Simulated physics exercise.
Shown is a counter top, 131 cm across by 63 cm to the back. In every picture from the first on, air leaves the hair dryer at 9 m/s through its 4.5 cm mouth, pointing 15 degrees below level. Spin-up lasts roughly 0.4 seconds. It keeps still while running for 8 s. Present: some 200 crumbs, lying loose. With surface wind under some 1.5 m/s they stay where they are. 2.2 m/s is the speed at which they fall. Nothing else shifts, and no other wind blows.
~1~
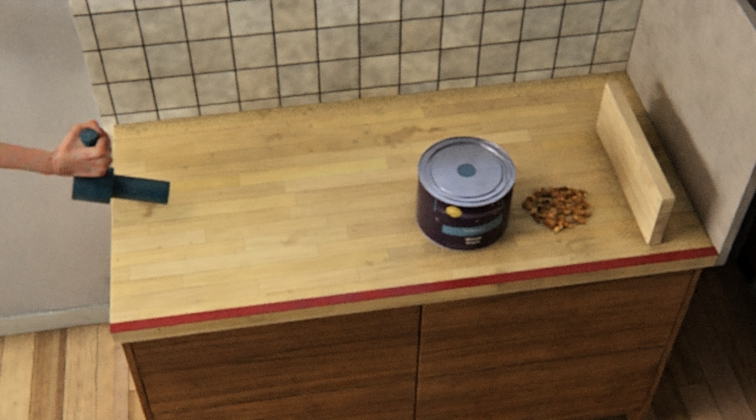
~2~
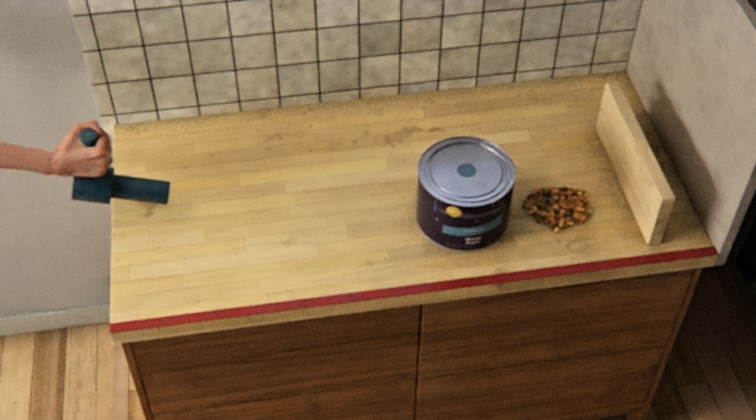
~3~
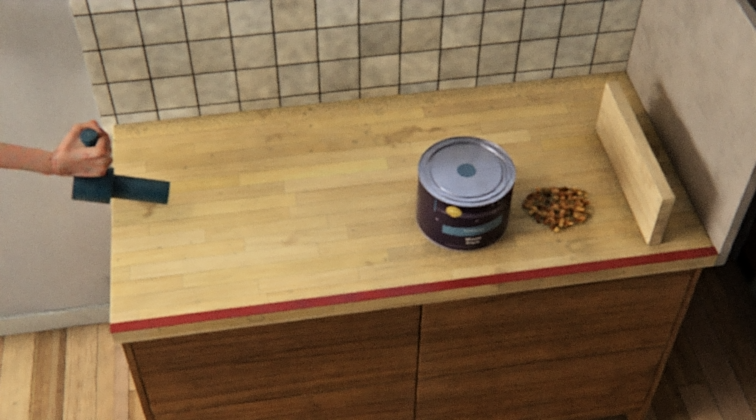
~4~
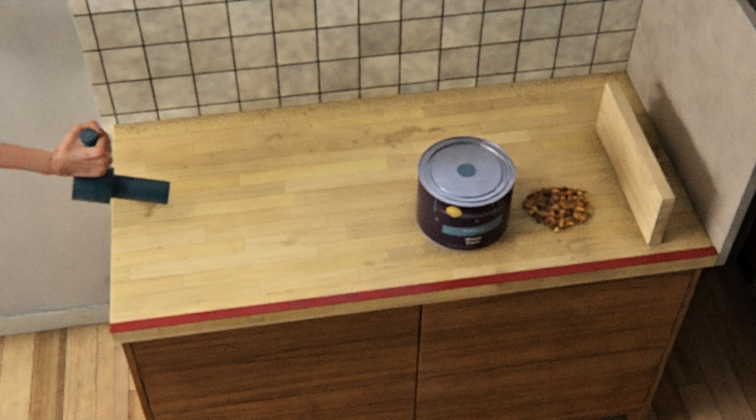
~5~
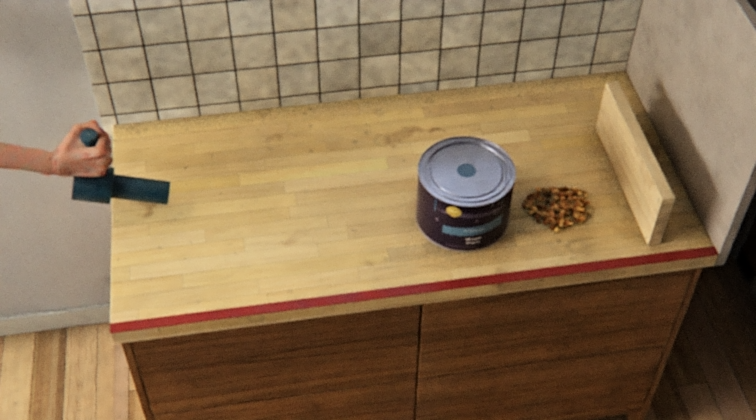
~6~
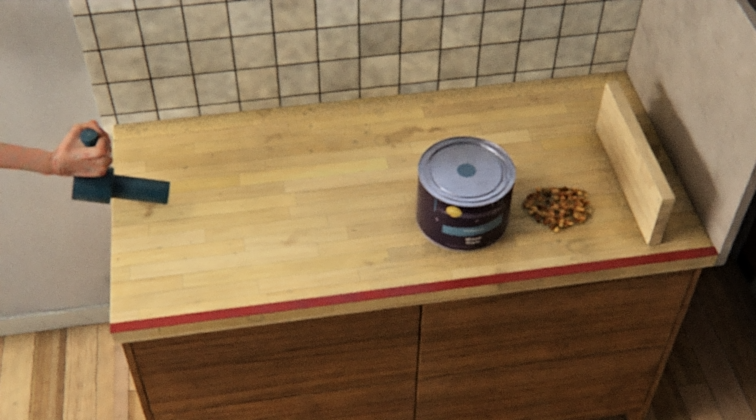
In this clip, a hand at the left holds a dark teal hair dryer over a wooden counter, facing a large tin with a pile of brown crumbs and an upright board beyond it, and nothing visibly moves.
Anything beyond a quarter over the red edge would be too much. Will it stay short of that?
Yes. Odds are the amount swept past that edge ends up not above a quarter.
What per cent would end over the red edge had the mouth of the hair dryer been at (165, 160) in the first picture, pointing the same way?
Outcome: Some 0 in a hundred.
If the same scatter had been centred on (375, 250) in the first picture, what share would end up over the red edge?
Then roughly 90 percent would end up there.
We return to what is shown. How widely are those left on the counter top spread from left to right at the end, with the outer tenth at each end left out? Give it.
10 cm, give or take.
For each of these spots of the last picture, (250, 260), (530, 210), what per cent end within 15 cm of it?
I would say around 0 % and 100 % respectively.
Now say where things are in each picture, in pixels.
The middle of the crumbs is near (560, 210), none has stirred yet and the mouth of the hair dryer is at (169, 193), in the first frame.
The middle of the crumbs is near (560, 208), none has stirred yet and the red edge is centred on (425, 293), in the second frame.
The middle of the crumbs is near (560, 208), none has stirred yet, the top of a board is at (639, 137) and the top of a large tin is at (467, 170), in the third frame.
The middle of the crumbs is near (560, 208) and none has stirred yet, in the fourth frame.
The middle of the crumbs is near (560, 208) and none has stirred yet, in the fifth frame.
The middle of the crumbs is near (560, 208) and none has stirred yet, in the sixth frame.
Then, 1.2 s after the last picture, 0 % are over the red edge; the middle of those still in play is near (560, 208); 90 % have settled or left.
Then, 2.2 s after the last picture, 0 % are over the red edge; the middle of those still in play is near (560, 208); 91 % have settled or left.
Then, 4.0 s after the last picture, 0 % are over the red edge; the middle of those still in play is near (560, 208); 92 % have settled or left.
Then, 7.6 s after the last picture, at the end, 0 % are over the red edge; the middle of those still in play is near (560, 208).
